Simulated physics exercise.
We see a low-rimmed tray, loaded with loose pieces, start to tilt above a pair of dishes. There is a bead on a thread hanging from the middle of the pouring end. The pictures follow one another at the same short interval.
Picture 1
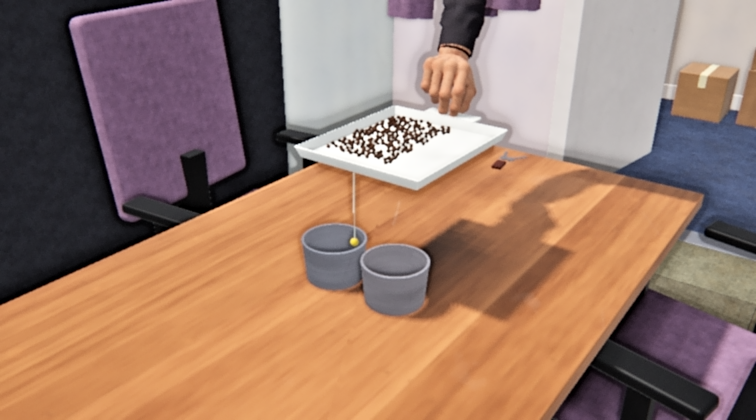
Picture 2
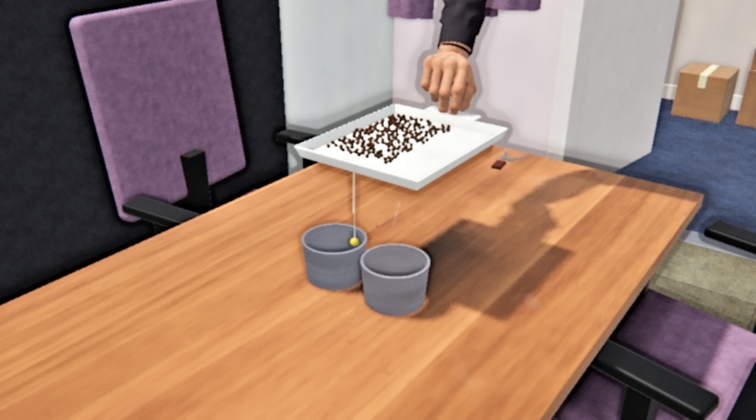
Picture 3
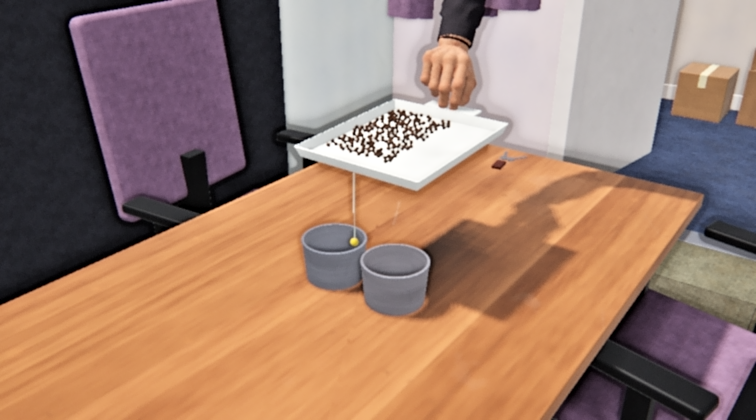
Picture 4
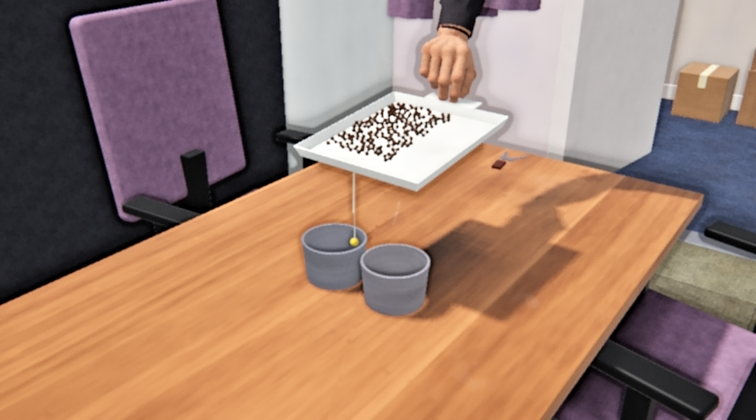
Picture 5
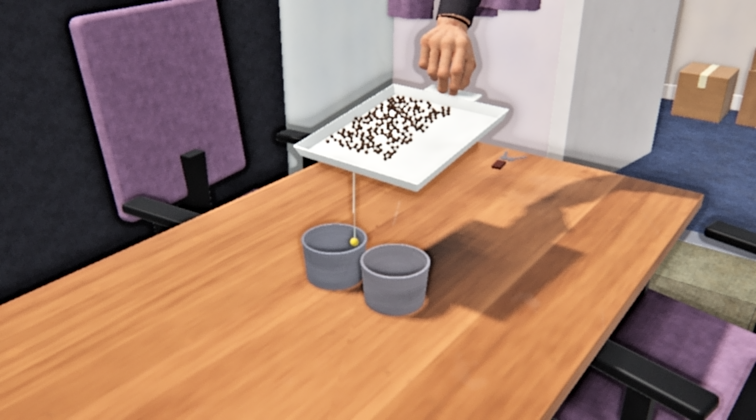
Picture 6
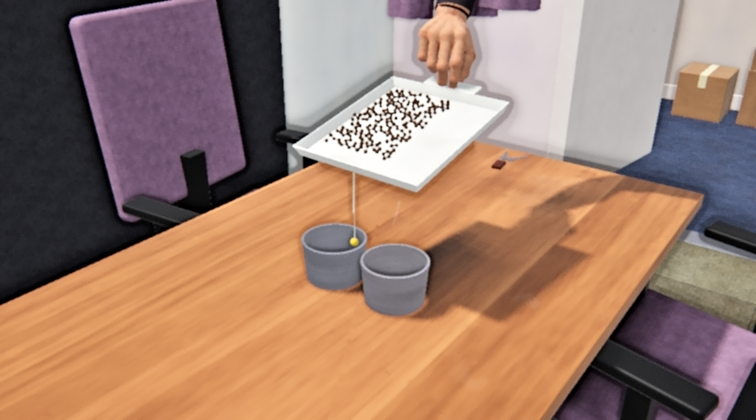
To begin with, a hand holds a white tray of small dark brown pieces almost level above two grey dishes on a wooden table, beside a yellow bead on a thread. The hand then slowly raises the far end, tilting the tray slightly toward the dishes, while the pieces stay spread across it.
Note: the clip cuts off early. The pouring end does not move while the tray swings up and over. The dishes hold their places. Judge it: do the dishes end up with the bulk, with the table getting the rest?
No, the bulk goes on the table.
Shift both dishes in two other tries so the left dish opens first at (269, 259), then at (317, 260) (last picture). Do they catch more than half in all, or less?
At place one the minor share; at place two the bulk.
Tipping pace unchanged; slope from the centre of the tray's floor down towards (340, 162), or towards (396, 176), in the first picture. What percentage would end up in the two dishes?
Roughly 30 percent, then 50 percent.
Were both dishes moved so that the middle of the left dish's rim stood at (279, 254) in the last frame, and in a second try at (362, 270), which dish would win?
Result, try one: The right of the two; try two: The left of the two.
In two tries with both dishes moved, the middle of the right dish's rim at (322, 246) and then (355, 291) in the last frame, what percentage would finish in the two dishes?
Roughly 20% on the first try and 40% on the second.
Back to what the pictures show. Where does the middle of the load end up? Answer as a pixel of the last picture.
Once it all stops, the middle lies near (328, 323).
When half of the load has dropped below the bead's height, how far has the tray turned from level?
It is at around 90 degrees by then.
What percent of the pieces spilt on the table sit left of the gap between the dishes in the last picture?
It comes to 80 per cent or so.
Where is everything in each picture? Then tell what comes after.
Corners of the pouring end near (301, 146) and (417, 178), level; middle of the load near (388, 136), allspice berries; left dish near (314, 266); right dish near (375, 290); bead on its thread near (355, 242), in the first picture.
Corners of the pouring end near (300, 146) and (417, 179), level; middle of the load near (388, 135), in the second picture.
Corners of the pouring end near (300, 146) and (417, 179), tipped barely, lowest at the right corner; middle of the load near (388, 132), in the third picture.
Corners of the pouring end near (300, 145) and (416, 180), tipped a little, lowest at the right corner; middle of the load near (388, 128), in the fourth picture.
Corners of the pouring end near (300, 145) and (416, 181), tipped a little, lowest at the right corner; middle of the load near (388, 123), in the fifth picture.
Corners of the pouring end near (299, 145) and (416, 182), tipped a little, lowest at the right corner; middle of the load near (387, 119); left dish near (314, 266); right dish near (375, 290), in the sixth picture.
Shortly afterwards, tray tipped steeply; all but a few on the tray; only a few outside both; only a few in the air.
Next, tray tipped right over; a little on the tray; only a few in the right dish; near two thirds outside both; near a third in the air.
Some moments later, tray tipped past a quarter turn; only a few in the right dish; all but a few outside both.
In the end, tray tipped past a quarter turn; only a few in the right dish; none at all in the left dish; all but a few outside both.
